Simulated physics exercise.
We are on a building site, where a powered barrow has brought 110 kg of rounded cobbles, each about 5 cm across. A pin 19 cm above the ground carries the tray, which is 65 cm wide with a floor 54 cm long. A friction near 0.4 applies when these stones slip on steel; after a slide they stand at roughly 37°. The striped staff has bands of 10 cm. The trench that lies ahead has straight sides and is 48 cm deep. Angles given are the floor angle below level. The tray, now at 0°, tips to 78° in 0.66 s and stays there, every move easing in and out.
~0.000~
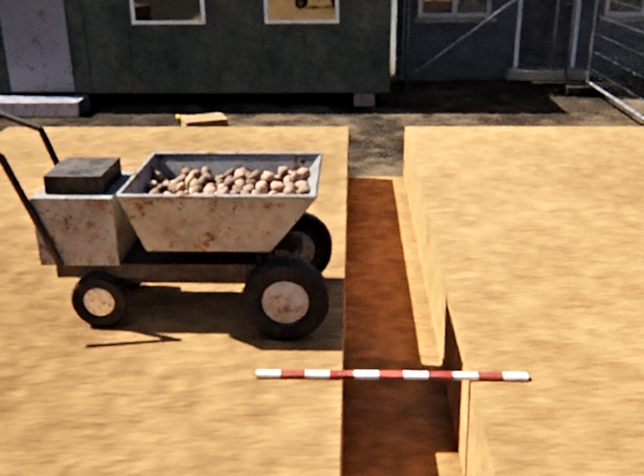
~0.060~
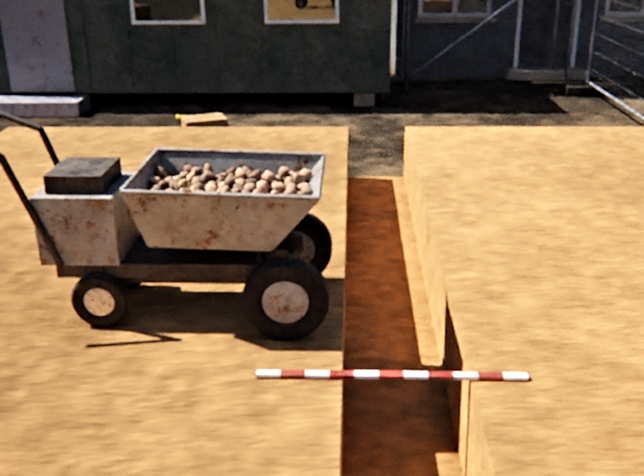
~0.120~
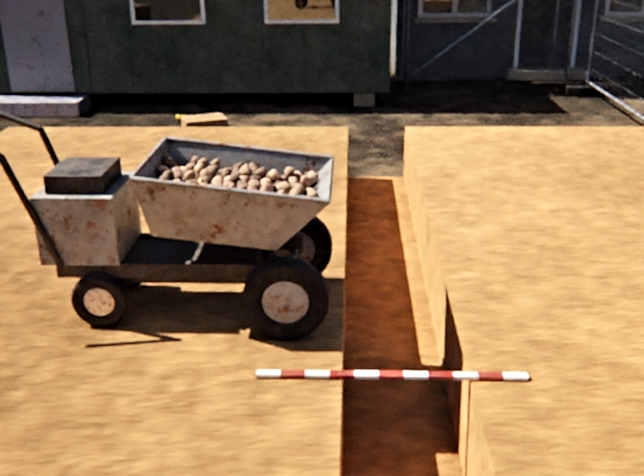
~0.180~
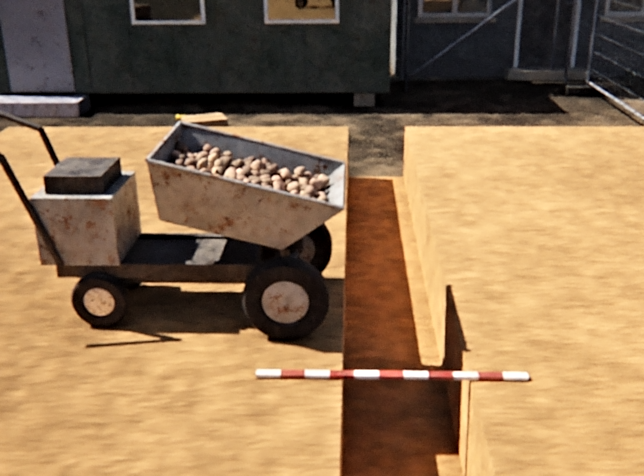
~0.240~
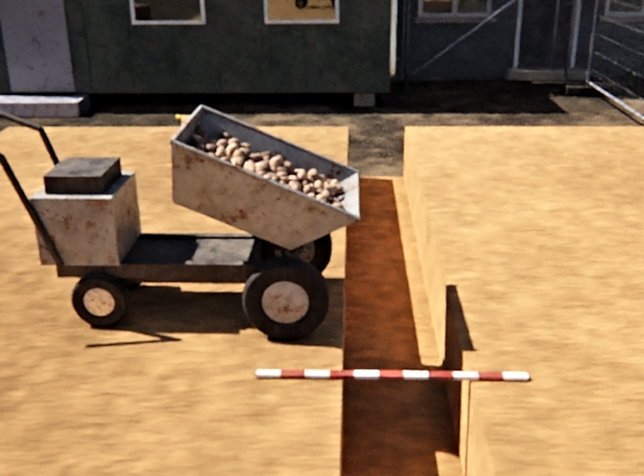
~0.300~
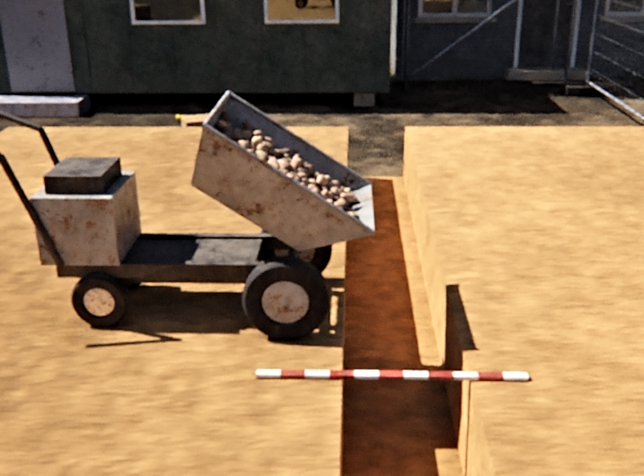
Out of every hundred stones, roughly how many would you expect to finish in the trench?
Close to 60 in every hundred.
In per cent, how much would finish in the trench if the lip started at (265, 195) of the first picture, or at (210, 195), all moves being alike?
Estimates: 100 % then 85 %.
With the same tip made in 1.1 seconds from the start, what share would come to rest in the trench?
In that case some 75 per cent.
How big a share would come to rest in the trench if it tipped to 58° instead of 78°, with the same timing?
Some 45 in a hundred, I'd say.
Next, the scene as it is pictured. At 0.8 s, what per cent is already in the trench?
30 per cent or so by then.
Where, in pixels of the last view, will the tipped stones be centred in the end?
In the last view, about (440, 379).
After 0.5 s the floor is at 66°; 100 % in the tray; the foremost stones are at (390, 250).
After 0.8 s the floor is at 78°; 58 % in the tray, 31 % in the trench, 11 % past the trench; the foremost stones are at (473, 294).
After 1.1 s the floor is at 78°; 4 % in the tray, 56 % in the trench, 40 % past the trench; the foremost stones are past the picture's edge.
After 3.1 s the floor is at 78°; 0 % in the tray, 60 % in the trench, 40 % past the trench; the foremost stones are past the picture's edge.
